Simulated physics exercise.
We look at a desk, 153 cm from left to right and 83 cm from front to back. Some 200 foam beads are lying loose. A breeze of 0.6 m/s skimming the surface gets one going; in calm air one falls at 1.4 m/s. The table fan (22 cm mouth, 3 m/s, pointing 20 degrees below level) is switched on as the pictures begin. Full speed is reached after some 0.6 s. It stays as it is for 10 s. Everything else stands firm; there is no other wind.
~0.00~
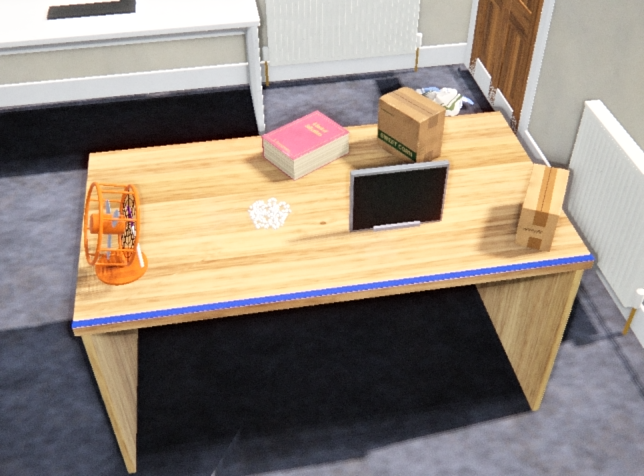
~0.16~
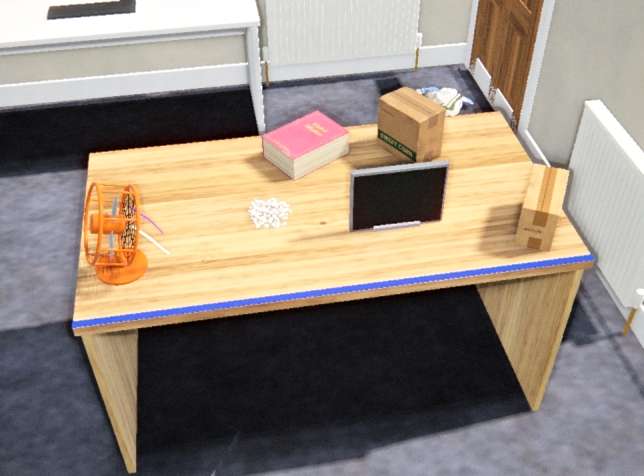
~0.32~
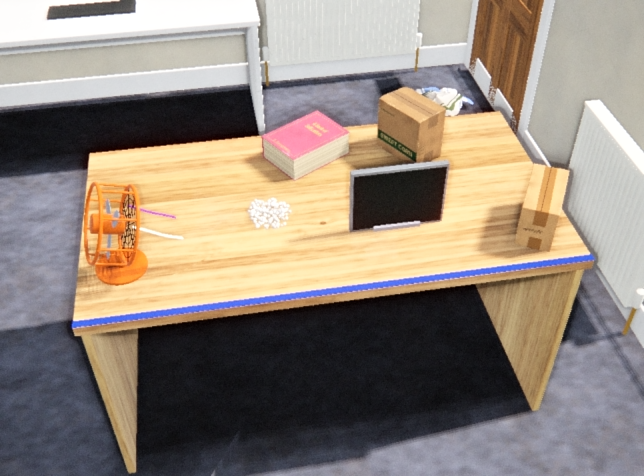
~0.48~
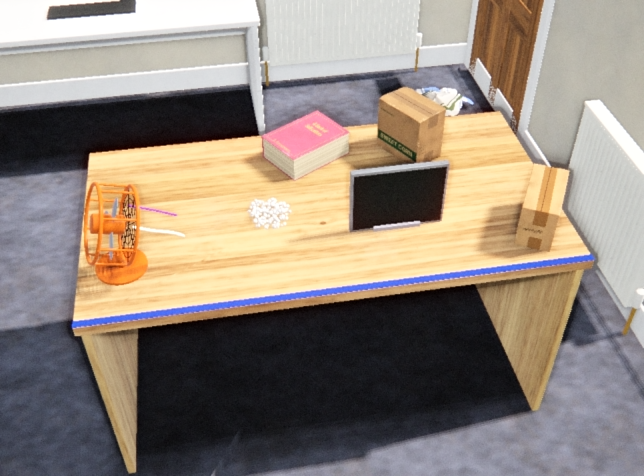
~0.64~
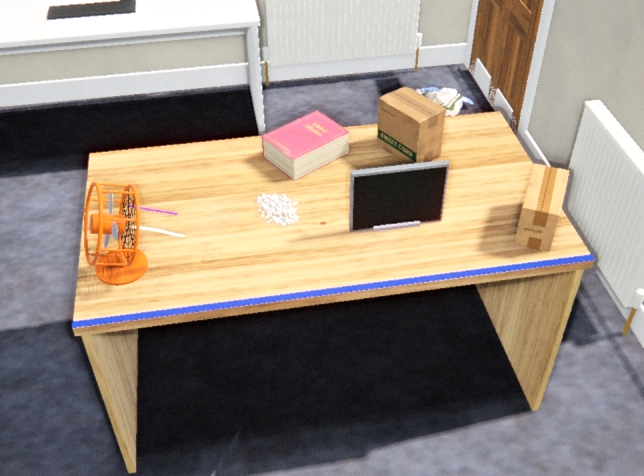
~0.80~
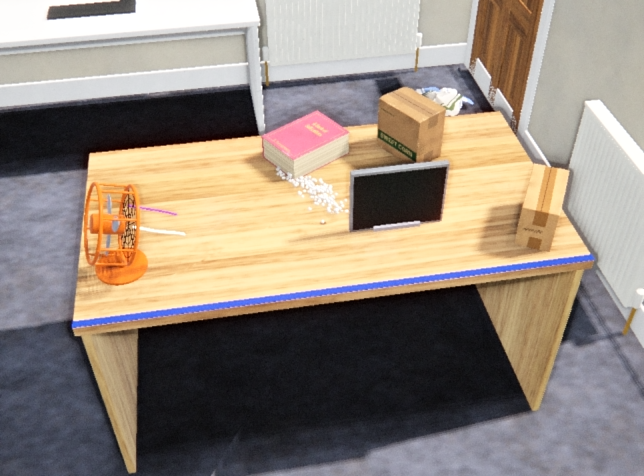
On a wooden desk, an orange fan's ribbons lift, then white beads scatter rightward.
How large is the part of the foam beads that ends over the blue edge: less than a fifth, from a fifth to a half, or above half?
Of the foam beads, under a fifth end over the blue edge.
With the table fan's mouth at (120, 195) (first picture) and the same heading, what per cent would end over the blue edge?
In that case some 20 per cent.
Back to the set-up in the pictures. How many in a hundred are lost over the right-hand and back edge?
About 30 % right-hand, 60 % back.
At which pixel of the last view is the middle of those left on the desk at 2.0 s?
Near (383, 160).
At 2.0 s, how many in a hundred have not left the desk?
About 20 %.
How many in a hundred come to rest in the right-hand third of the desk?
Near 5 %.
After 2.0 s, 0 % are over the blue edge; the middle of those still in play is near (383, 160); 80 % have settled or left.
After 3.2 s, 0 % are over the blue edge; 92 % have settled or left.
After 5.5 s, 0 % are over the blue edge; 100 % have settled or left.
After 10.0 s, at the end, 0 % are over the blue edge.
